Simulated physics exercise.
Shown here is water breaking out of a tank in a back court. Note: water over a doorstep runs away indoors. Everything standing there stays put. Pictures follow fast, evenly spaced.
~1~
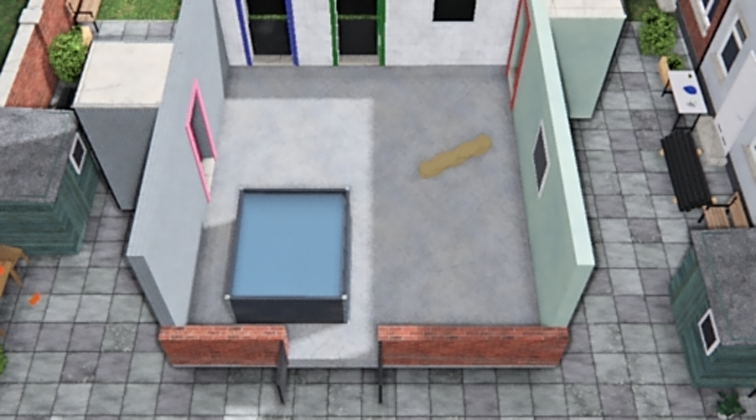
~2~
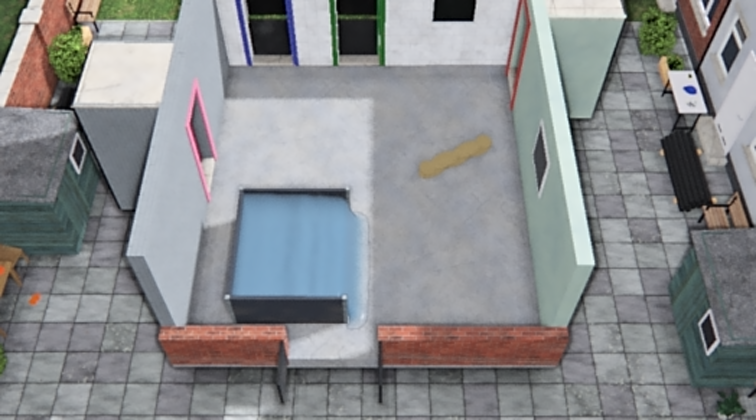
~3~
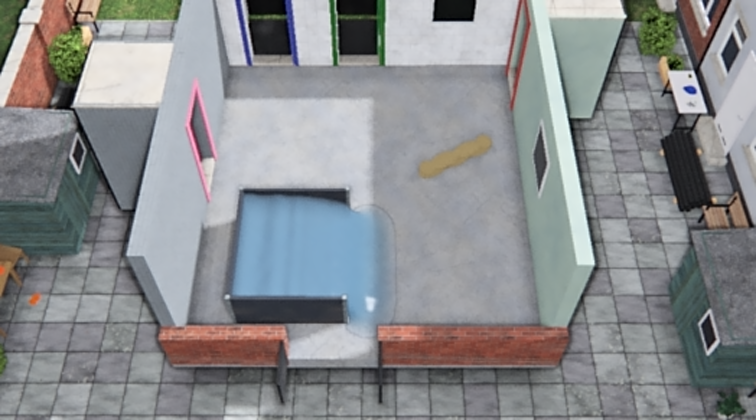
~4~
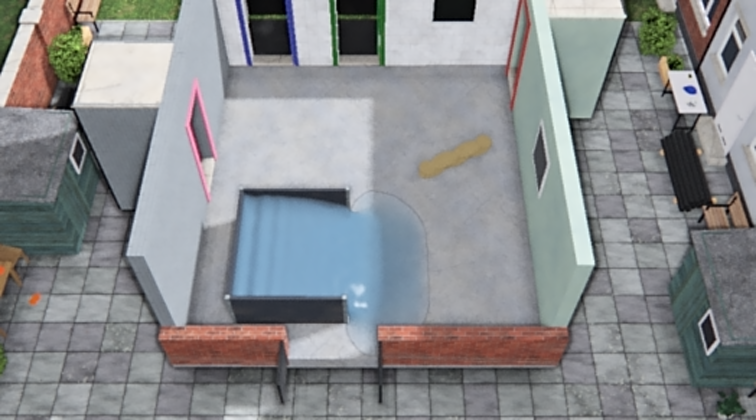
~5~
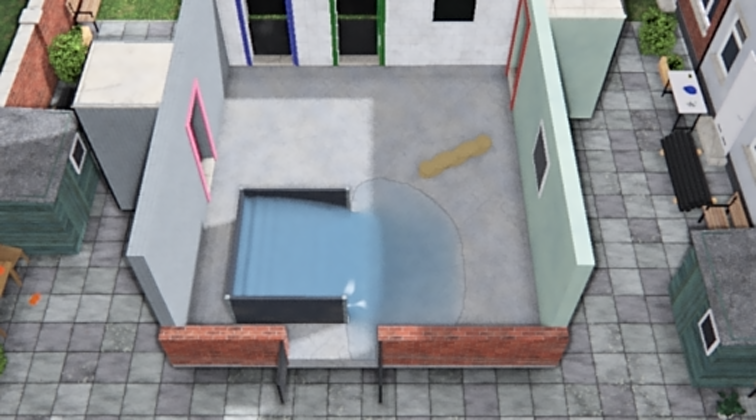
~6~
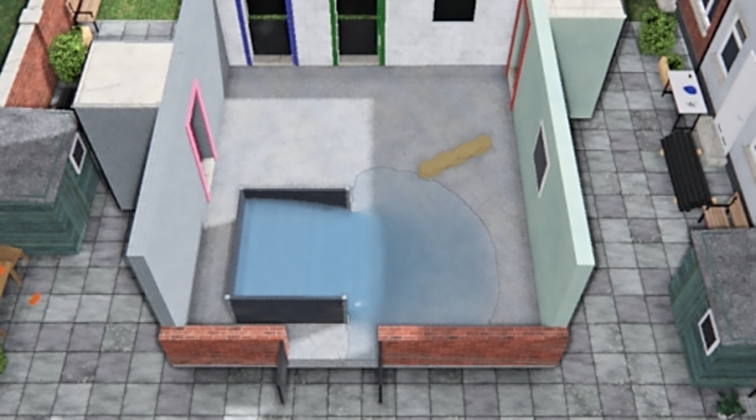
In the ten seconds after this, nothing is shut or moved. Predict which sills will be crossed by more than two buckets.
The blue door will be; the red door will not be; the green door will not be; the pink door will not be.
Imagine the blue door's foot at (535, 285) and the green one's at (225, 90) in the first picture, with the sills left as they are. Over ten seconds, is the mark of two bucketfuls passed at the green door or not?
Green door: Goes past it.
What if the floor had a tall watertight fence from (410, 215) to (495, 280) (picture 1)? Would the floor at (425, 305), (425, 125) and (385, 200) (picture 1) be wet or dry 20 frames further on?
Taking the points in the order given, they are inundated, inundated and inundated.
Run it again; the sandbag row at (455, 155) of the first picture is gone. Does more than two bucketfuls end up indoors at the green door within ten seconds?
Outcome - green tops the line.
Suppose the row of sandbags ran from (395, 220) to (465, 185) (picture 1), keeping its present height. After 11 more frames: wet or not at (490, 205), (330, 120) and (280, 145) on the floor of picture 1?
First spot inundated, second spared, third spared.
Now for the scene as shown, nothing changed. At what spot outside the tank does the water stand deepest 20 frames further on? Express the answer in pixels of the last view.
My best guess is roughly (451, 169).
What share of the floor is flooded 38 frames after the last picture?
About 90 %.
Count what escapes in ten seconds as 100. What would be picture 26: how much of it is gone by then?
Close to 5 per cent.
A moment on, water covers 35 % of the floor; the blue door not reached, the red door not reached, the green door not reached, the pink door not reached.
Next, water covers 40 % of the floor; the blue door not reached, the red door wet at the sill, nothing in, the green door not reached, the pink door not reached.
Then, water covers 45 % of the floor; the blue door not reached, the red door wet at the sill, nothing in, the green door not reached, the pink door not reached.
Later, water covers 90 % of the floor; the blue door wet at the sill, nothing in, the red door wet at the sill, nothing in, the green door wet at the sill, nothing in, the pink door wet at the sill, nothing in.
In the end, water covers 95 % of the floor; the blue door far over two buckets in, the red door wet at the sill, nothing in, the green door under two buckets in, the pink door wet at the sill, nothing in.
